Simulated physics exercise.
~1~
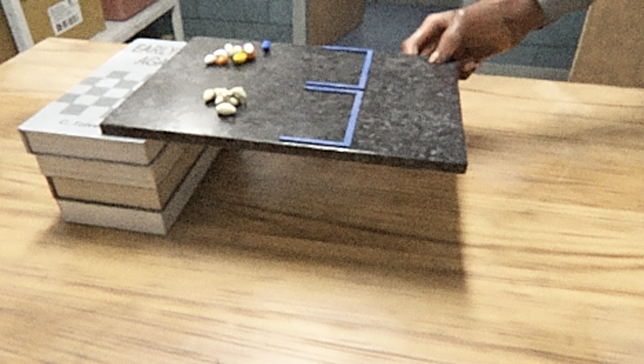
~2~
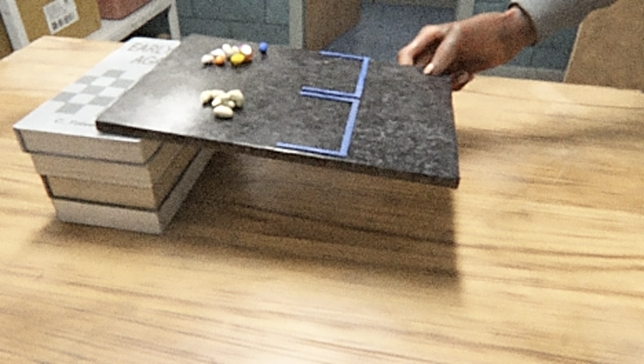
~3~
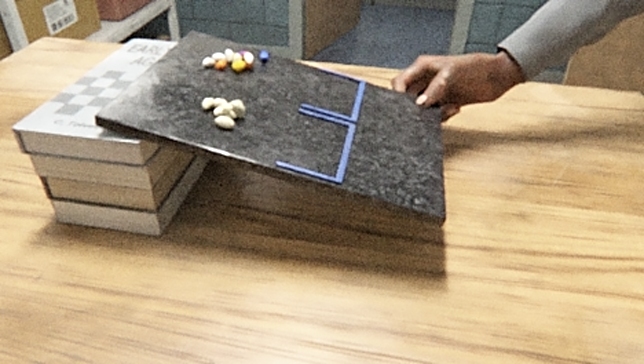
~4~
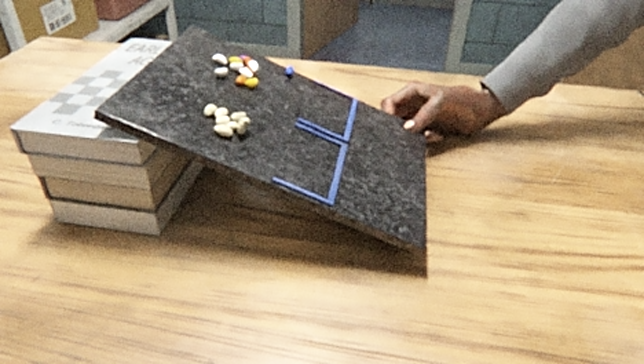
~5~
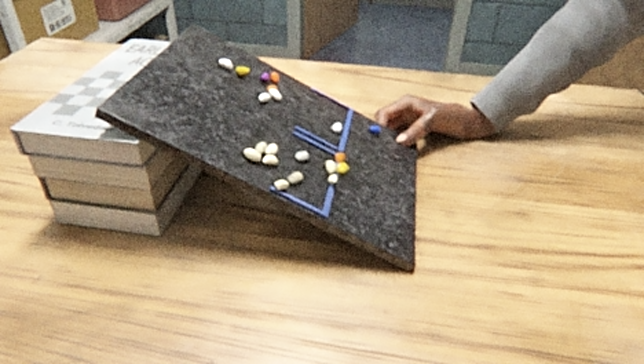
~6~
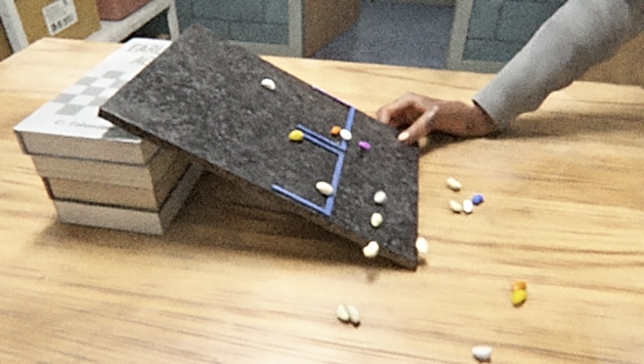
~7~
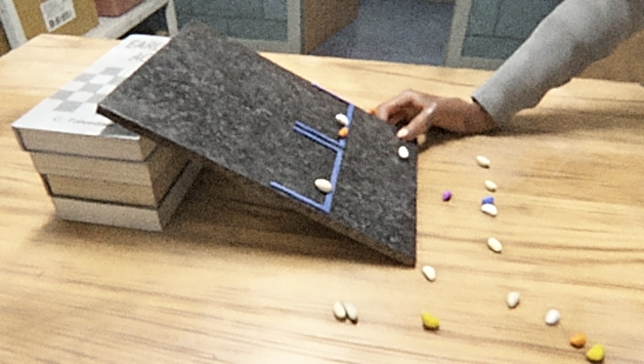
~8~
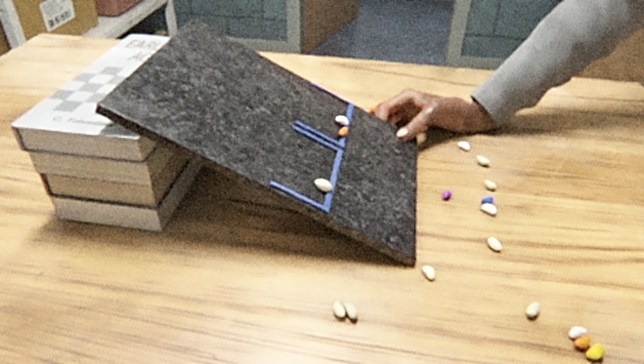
At the start, a dark speckled board lies level with its left end on a stack of books, holding two small clusters of bean-like pieces, one mostly white and one with several colours, to the left of some blue strips. A hand at the right lowers the free end, and the board tilts steadily while the clusters stay put. As the slope steepens, the pieces begin sliding and spread apart. Once the edge rests on the wooden surface, they reach the strips, and most tumble past and scatter across the table. Finally, a few remain caught against the strips.
